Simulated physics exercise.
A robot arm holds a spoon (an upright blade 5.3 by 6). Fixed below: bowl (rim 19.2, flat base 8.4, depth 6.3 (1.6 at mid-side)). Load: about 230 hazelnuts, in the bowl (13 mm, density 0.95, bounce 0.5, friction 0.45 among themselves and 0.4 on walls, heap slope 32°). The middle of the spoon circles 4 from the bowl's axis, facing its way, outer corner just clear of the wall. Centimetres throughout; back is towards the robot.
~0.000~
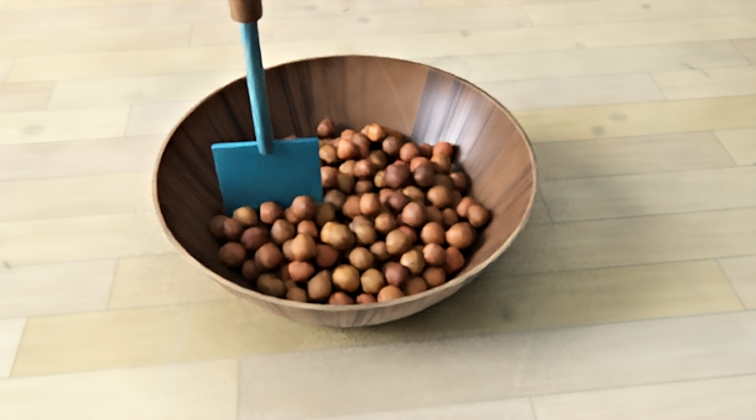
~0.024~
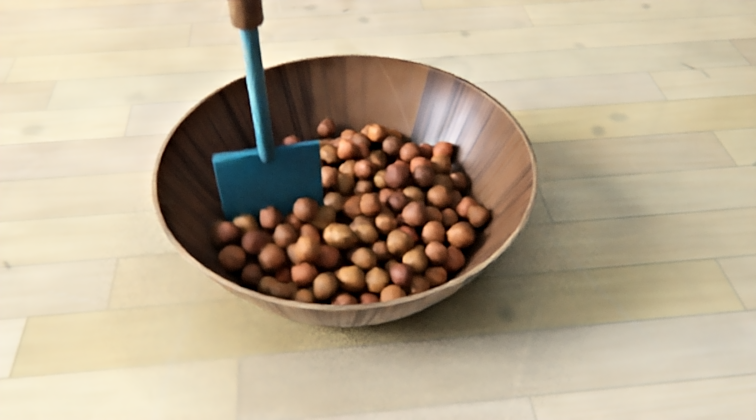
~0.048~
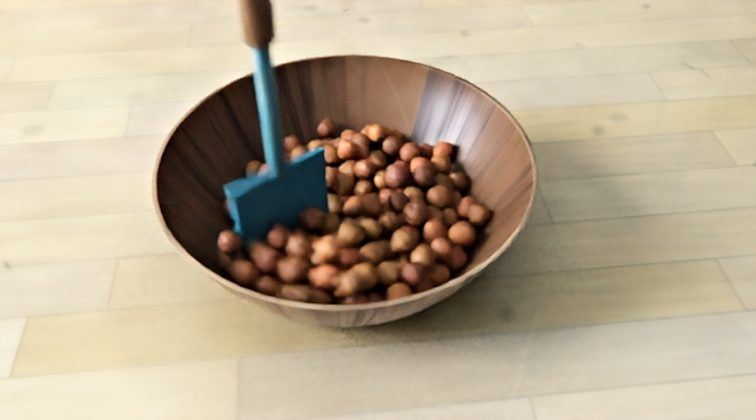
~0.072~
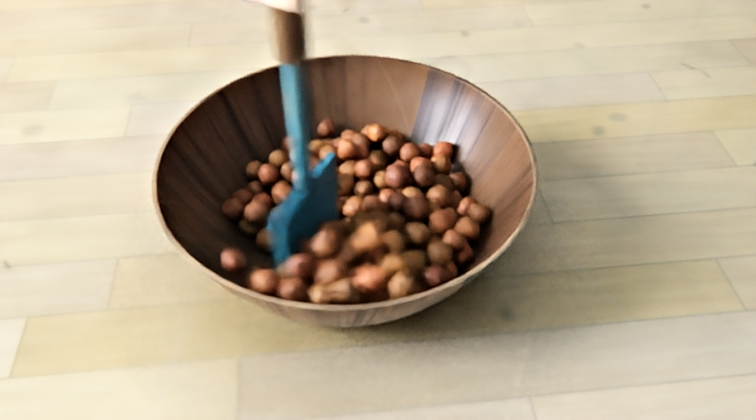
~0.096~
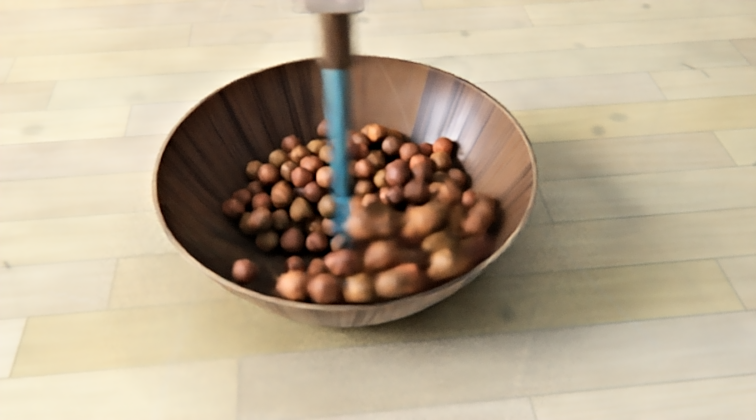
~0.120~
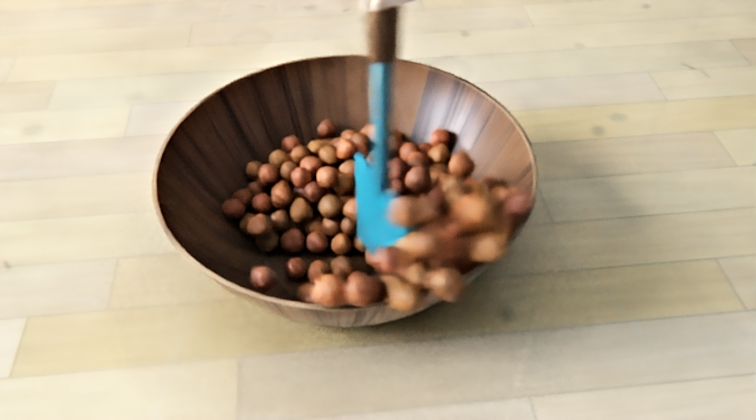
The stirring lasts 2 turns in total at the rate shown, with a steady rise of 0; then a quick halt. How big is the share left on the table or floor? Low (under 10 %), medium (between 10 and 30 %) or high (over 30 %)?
Share on the table or floor: High (over 30 %).
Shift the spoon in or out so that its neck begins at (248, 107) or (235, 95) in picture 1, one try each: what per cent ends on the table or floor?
Some 60 and 45 per cent.
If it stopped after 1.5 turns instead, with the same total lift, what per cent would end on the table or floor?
Then about 55 per cent.
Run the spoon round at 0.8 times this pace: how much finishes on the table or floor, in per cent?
About 40 per cent.
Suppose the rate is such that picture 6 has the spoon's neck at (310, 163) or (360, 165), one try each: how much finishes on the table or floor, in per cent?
About 25 and 50 per cent.
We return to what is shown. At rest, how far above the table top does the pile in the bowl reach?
Some 5.0 cm.
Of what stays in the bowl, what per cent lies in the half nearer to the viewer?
Some 55 per cent.
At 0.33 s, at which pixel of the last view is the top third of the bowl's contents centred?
Near (216, 164).
By 0.33 s, 346° round, highest piece 12 above the table; 153 in the bowl, 36 on the table or floor, 45 in flight or on the tool.
By 0.54 s, 220° round, highest piece 9 above the table; 112 in the bowl, 101 on the table or floor, 21 in flight or on the tool.
By 0.85 s, 0° round, highest piece 7 above the table; 131 on the table or floor, 102 in the bowl, 1 in flight or on the tool.
By 1.55 s, 0° round, highest piece 5 above the table; 132 on the table or floor, 102 in the bowl.
Final count, 132 on the table or floor, 102 in the bowl. That is 56 % on the table or floor.
